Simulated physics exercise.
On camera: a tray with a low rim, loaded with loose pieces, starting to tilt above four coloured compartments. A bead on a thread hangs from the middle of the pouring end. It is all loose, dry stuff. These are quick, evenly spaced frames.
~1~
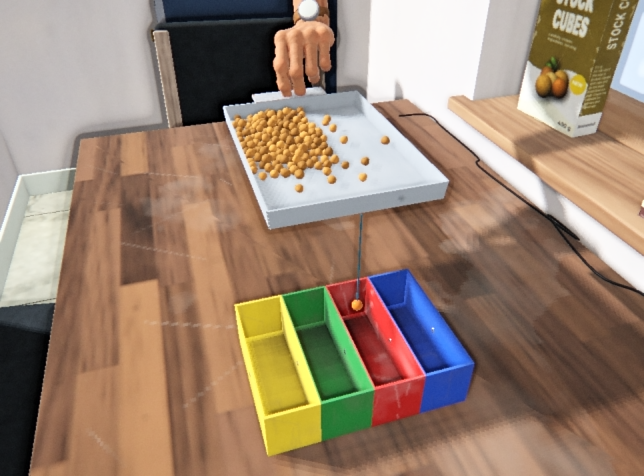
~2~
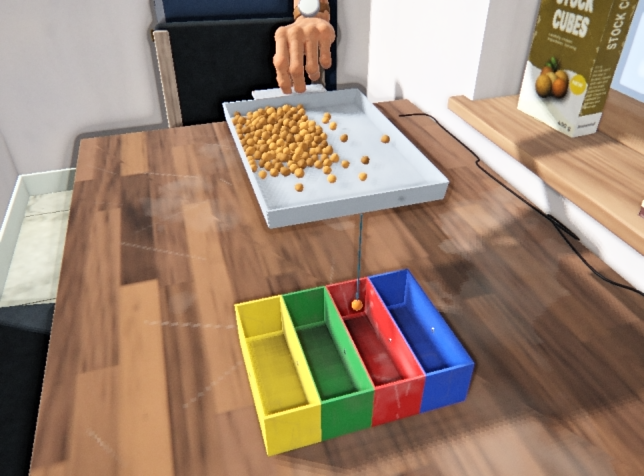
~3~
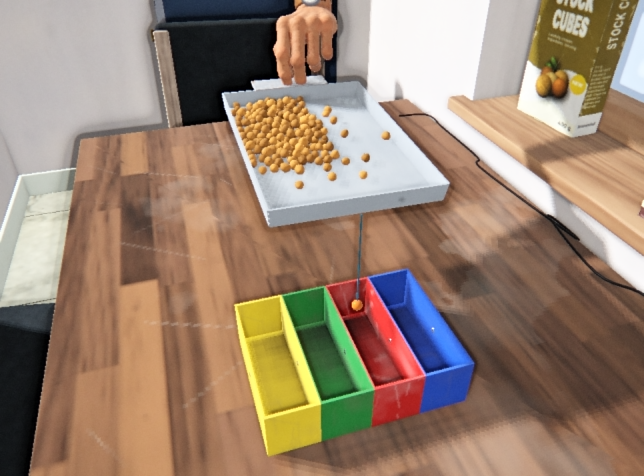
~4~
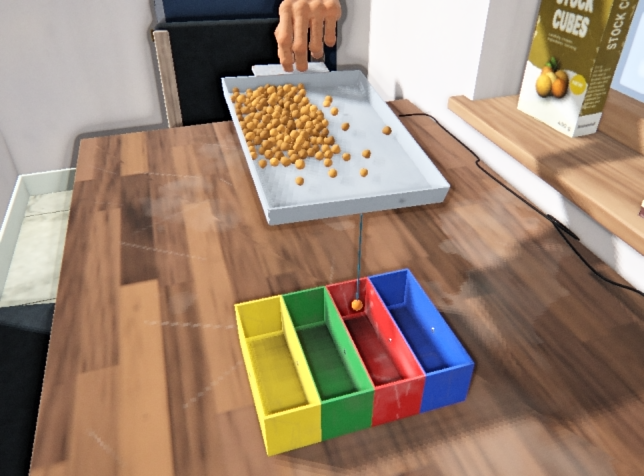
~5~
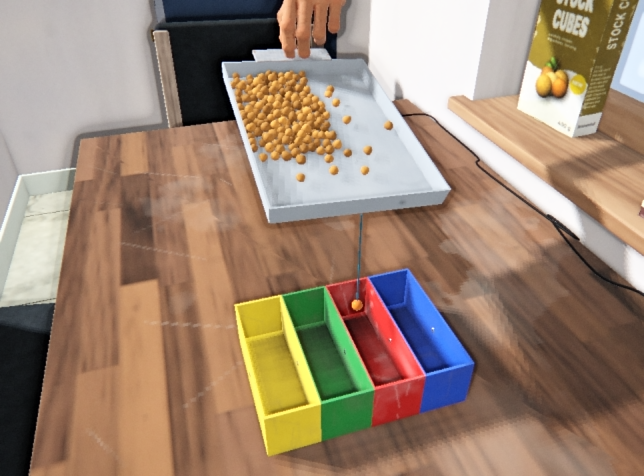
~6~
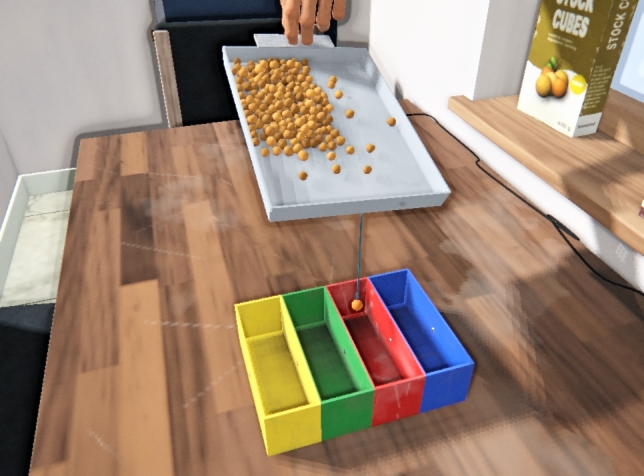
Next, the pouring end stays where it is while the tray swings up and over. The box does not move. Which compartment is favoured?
Most goes to the blue cell.
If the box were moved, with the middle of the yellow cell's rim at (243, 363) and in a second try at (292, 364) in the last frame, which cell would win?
The first try: That blue cell. The second: Blue.
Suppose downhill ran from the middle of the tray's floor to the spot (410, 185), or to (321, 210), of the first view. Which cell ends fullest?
One: That blue cell. Two: The cell in yellow.
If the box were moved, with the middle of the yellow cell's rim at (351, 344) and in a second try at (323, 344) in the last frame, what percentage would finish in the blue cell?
The first gives 0 %, the second 20 %.
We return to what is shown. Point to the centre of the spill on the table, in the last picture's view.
Around (493, 364).
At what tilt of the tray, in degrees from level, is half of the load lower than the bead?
Near 110 degrees.
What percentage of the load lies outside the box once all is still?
Near 20 %.
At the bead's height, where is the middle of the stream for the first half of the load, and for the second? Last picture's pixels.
Early half (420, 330), late half (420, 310).
Just after the last frame, tray tipped steeply; almost all on the tray; about a tenth falling or outside the box.
A moment on, tray tipped right over; the larger part on the tray; just a few in the blue cell; just a few in the red cell; about a tenth falling or outside the box.
Further on, tray tipped past a quarter turn; roughly half in the blue cell; roughly a third in the red cell; just a few in the green cell; just a few in the yellow cell; roughly a quarter falling or outside the box.
When it is over, tray tipped past a quarter turn; roughly half in the blue cell; roughly a third in the red cell; just a few in the green cell; just a few in the yellow cell; roughly a quarter outside the box.
